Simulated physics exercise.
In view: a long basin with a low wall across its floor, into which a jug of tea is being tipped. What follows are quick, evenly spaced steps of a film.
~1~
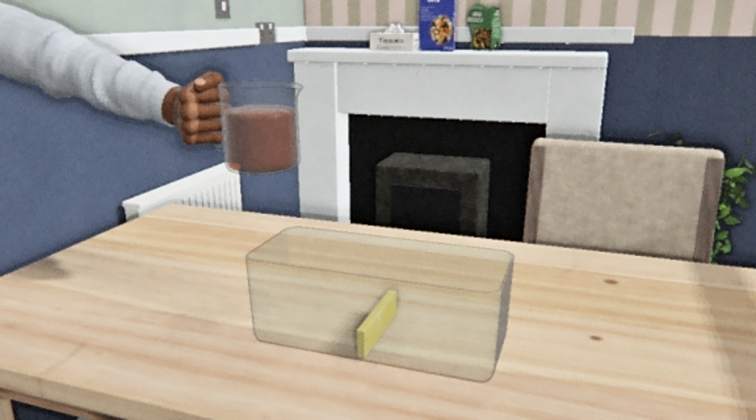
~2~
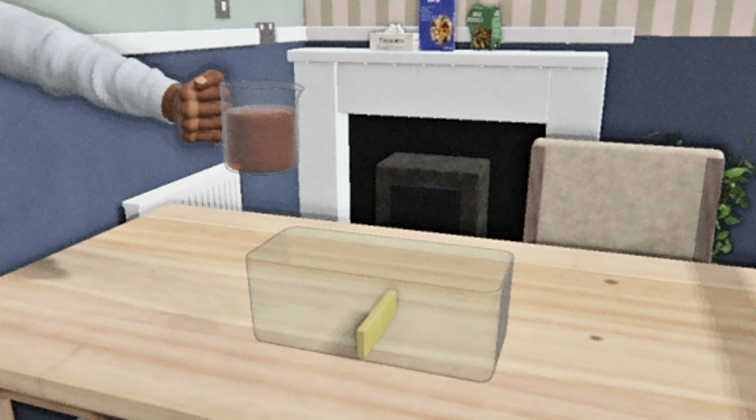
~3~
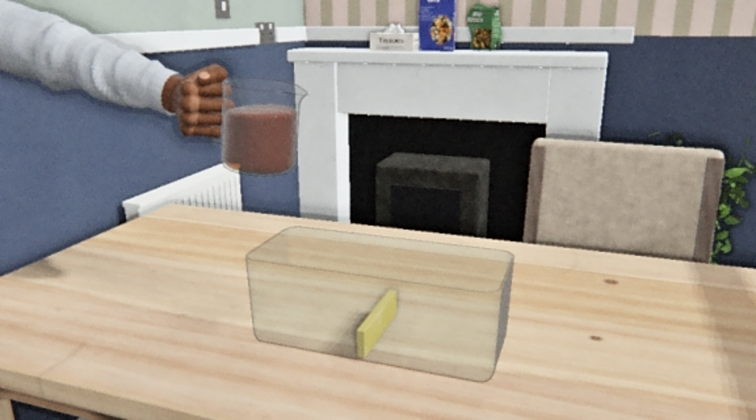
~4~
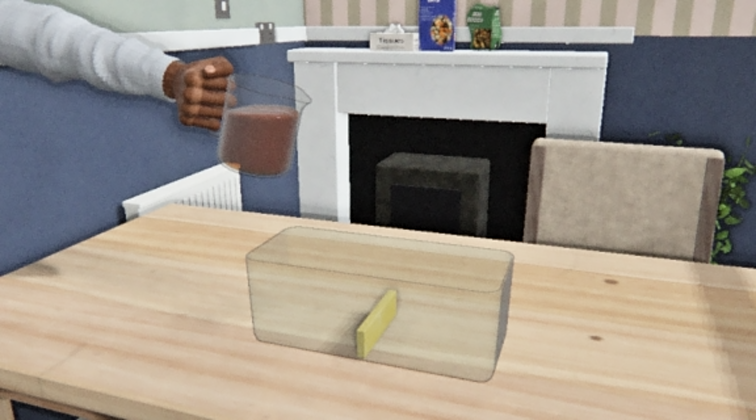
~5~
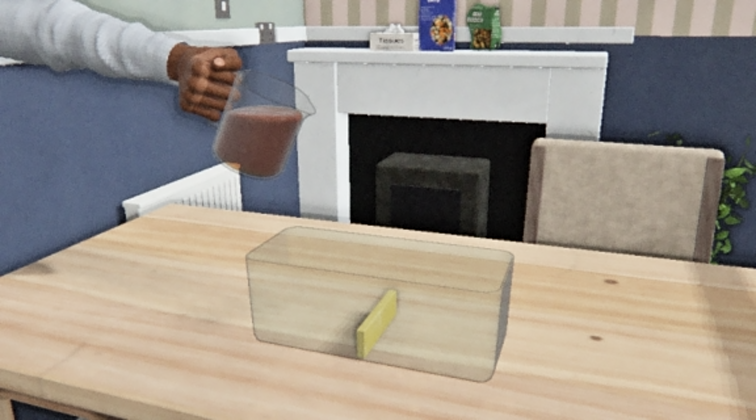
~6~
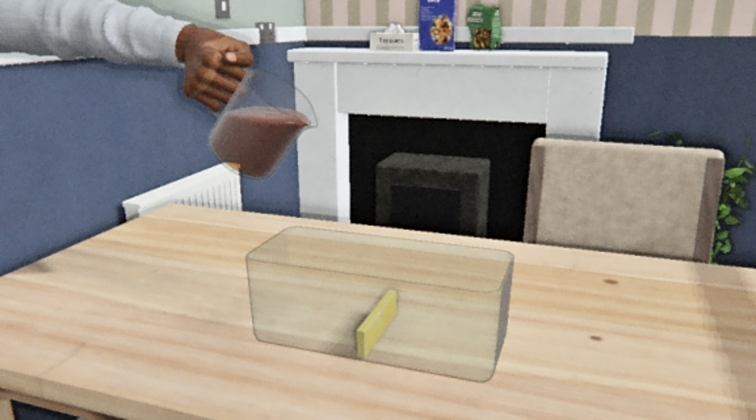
The footage shows a hand at the left holding a clear jug of reddish-brown liquid above a long transparent basin with a low yellow wall on a wooden table, gradually tilting the jug to the right.
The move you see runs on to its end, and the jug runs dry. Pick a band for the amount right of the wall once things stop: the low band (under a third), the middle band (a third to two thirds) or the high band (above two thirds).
The low band.
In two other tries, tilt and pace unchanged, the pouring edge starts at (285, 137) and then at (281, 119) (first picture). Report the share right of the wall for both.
It comes to about 5 %, followed by about 5 %.
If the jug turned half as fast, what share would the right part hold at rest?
Around 15 in a hundred.
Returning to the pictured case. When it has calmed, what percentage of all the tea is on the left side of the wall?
Estimate: Some 90 per cent.
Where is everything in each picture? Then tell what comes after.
In the first frame, tilt 0°; pouring edge (302, 87); surface from (231, 108) to (294, 111); the long basin's rim runs from (267, 242) to (507, 273); the wall's top is at (378, 310).
In the second frame, tilt 2°; pouring edge (303, 88); surface from (231, 108) to (294, 112).
In the third frame, tilt 7°; pouring edge (306, 93); surface from (233, 109) to (295, 112).
In the fourth frame, tilt 15°; pouring edge (311, 101); surface from (233, 111) to (298, 113).
In the fifth frame, tilt 26°; pouring edge (315, 113); surface from (231, 117) to (302, 115).
In the sixth frame, tilt 38°; pouring edge (317, 126); surface from (223, 122) to (311, 120).
A moment on, the jug is tipped on its side and 69 per cent is still to pour, 6 is left of the wall and 0 right of it.
Next, the jug is tipped on its side and 27 per cent is still to pour, 49 is left of the wall and 1 right of it.
Then the jug is tipped on its side and 10 per cent is still to pour, 73 is left of the wall and 5 right of it.
Later the jug is tipped on its side and 3 per cent is still to pour, 83 is left of the wall and 7 right of it.
Finally, 88 per cent lies left of the wall, 8 right of it and 4 outside.
